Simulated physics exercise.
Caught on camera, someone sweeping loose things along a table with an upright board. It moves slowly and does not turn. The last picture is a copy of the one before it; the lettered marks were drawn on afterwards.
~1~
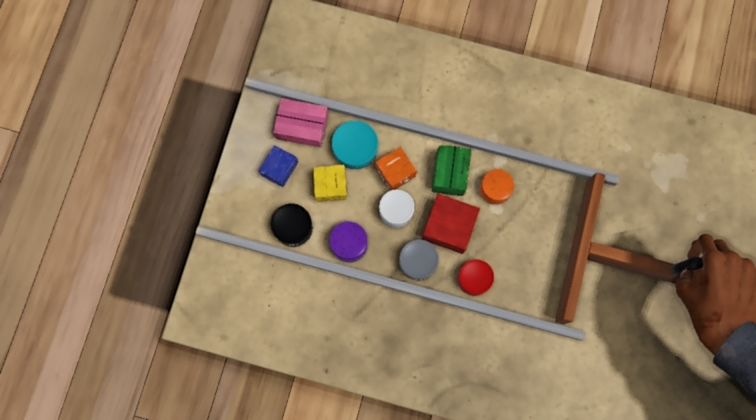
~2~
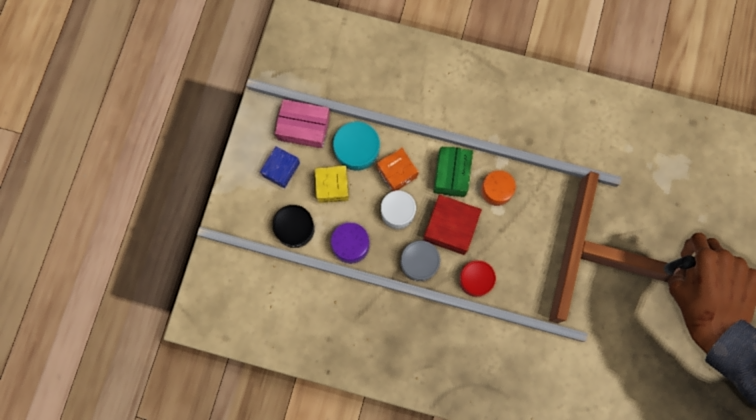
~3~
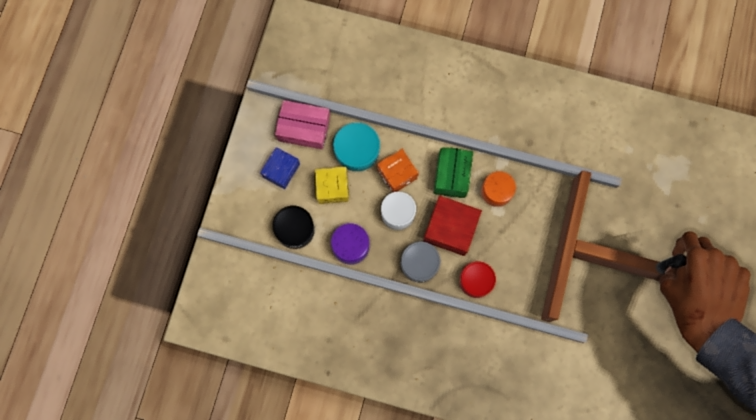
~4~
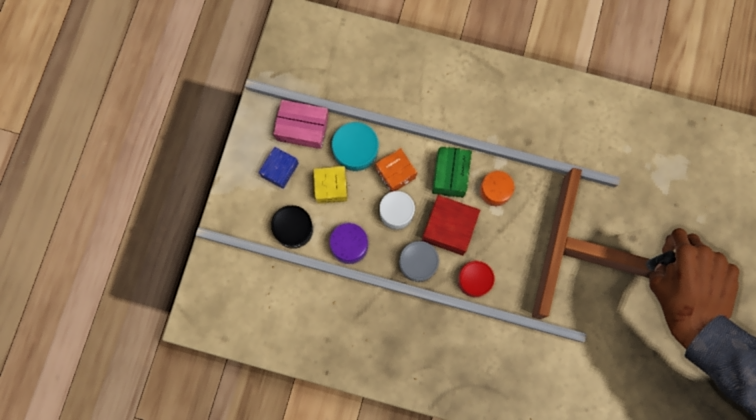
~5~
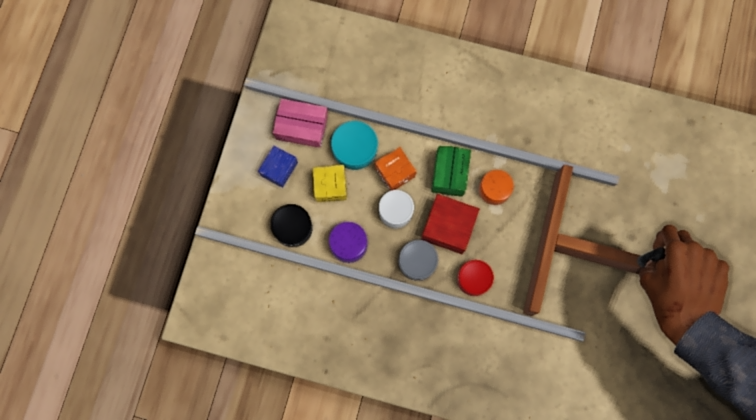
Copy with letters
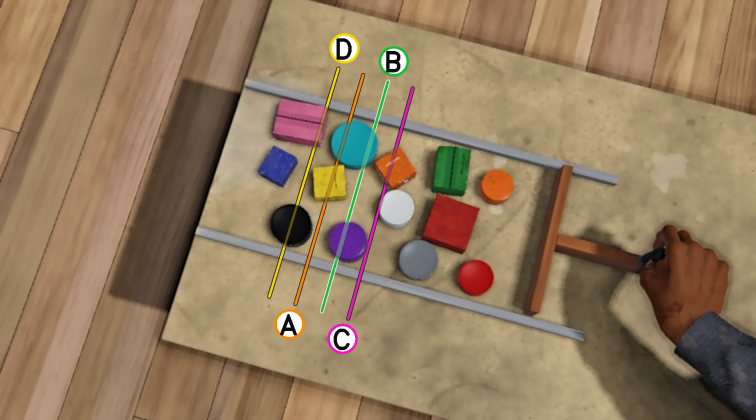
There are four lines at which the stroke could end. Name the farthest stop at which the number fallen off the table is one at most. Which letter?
Line B.
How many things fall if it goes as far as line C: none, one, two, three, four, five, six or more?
By then, none.
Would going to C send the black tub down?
No.
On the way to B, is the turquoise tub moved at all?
Yes.
On the marked copy, A at (330, 186); B at (356, 193); C at (382, 200); D at (305, 179).
With B. Early on, board (482, 218); red jar (444, 270); grey tub (409, 258).
Further on, board (413, 200); blue block (272, 166); pink box (291, 120).
At the end, board (360, 186); pink box (244, 104); black tub (221, 201); none fallen.
As for the rest, A drops two; C is within the limit but short; D drops four.
